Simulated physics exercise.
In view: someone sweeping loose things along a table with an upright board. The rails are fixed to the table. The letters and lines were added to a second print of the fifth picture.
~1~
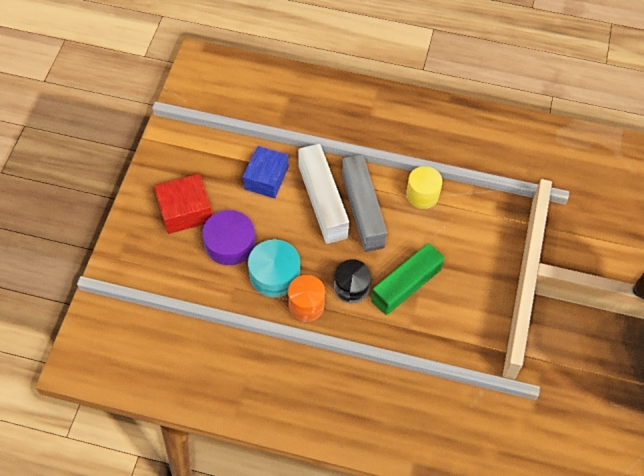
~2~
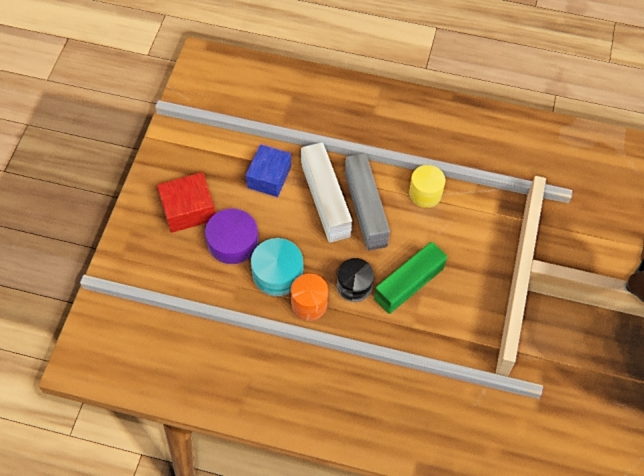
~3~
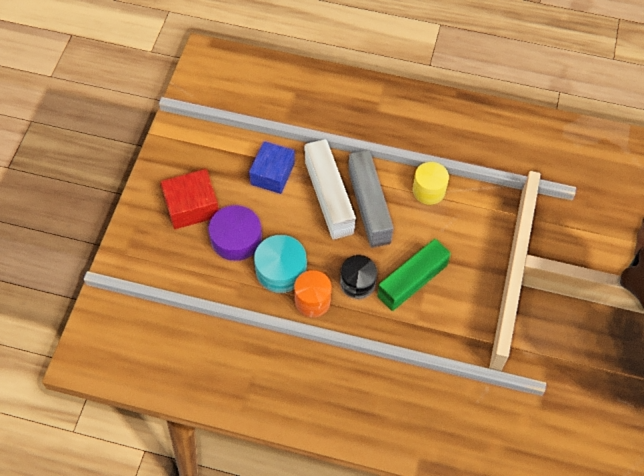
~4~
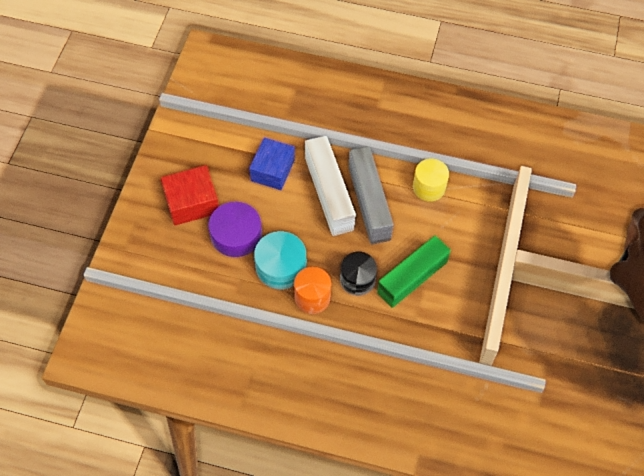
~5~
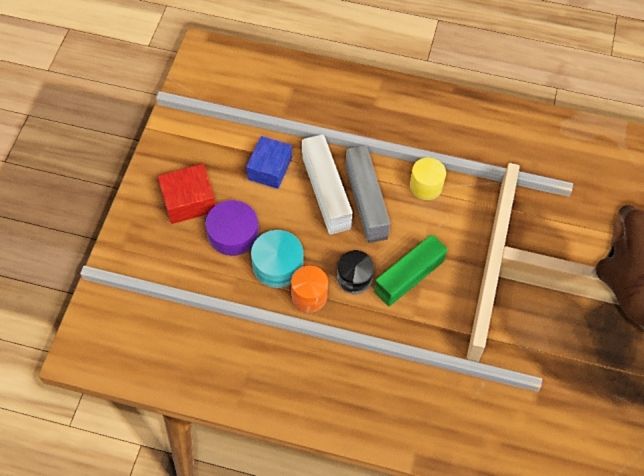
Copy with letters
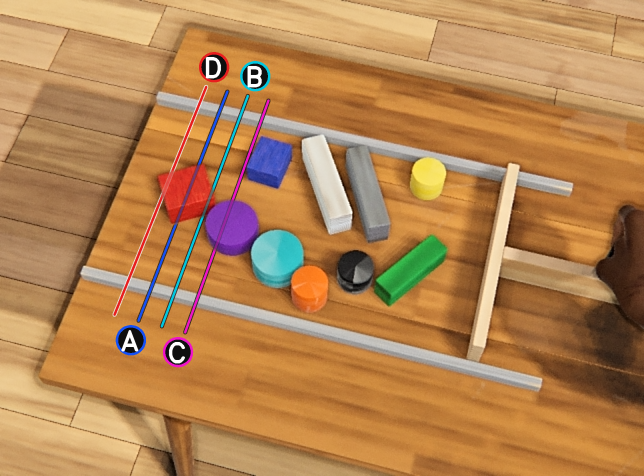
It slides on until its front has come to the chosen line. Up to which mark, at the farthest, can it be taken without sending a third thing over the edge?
At B, and not beyond.
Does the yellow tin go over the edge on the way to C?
No.
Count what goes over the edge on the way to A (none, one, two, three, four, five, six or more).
By then, three.
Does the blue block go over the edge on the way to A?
By then, yes.
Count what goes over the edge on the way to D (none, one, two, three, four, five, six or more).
Five.
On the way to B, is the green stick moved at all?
Yes.
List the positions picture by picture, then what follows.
The first picture shows black tin (352, 282); grey stick (364, 203); orange tin (307, 299).
The second picture shows board (526, 264); yellow tin (427, 186).
The third picture shows board (520, 259); white stick (330, 189).
The fourth picture shows board (510, 253); green stick (414, 272).
The fifth picture shows board (497, 250); red block (187, 194); black tin (355, 272); grey stick (368, 194).
On the marked copy, A at (186, 198); B at (208, 203); C at (230, 208); D at (164, 193).
With B. Early on, board (392, 226); yellow tin (385, 170); black tin (334, 267).
Further on, board (288, 202); red block (177, 186); blue block (212, 149).
At the end, board (209, 183); red block over the edge; blue block over the edge; two fallen.
As for the rest, A drops three; C is within the limit but short; D drops five.
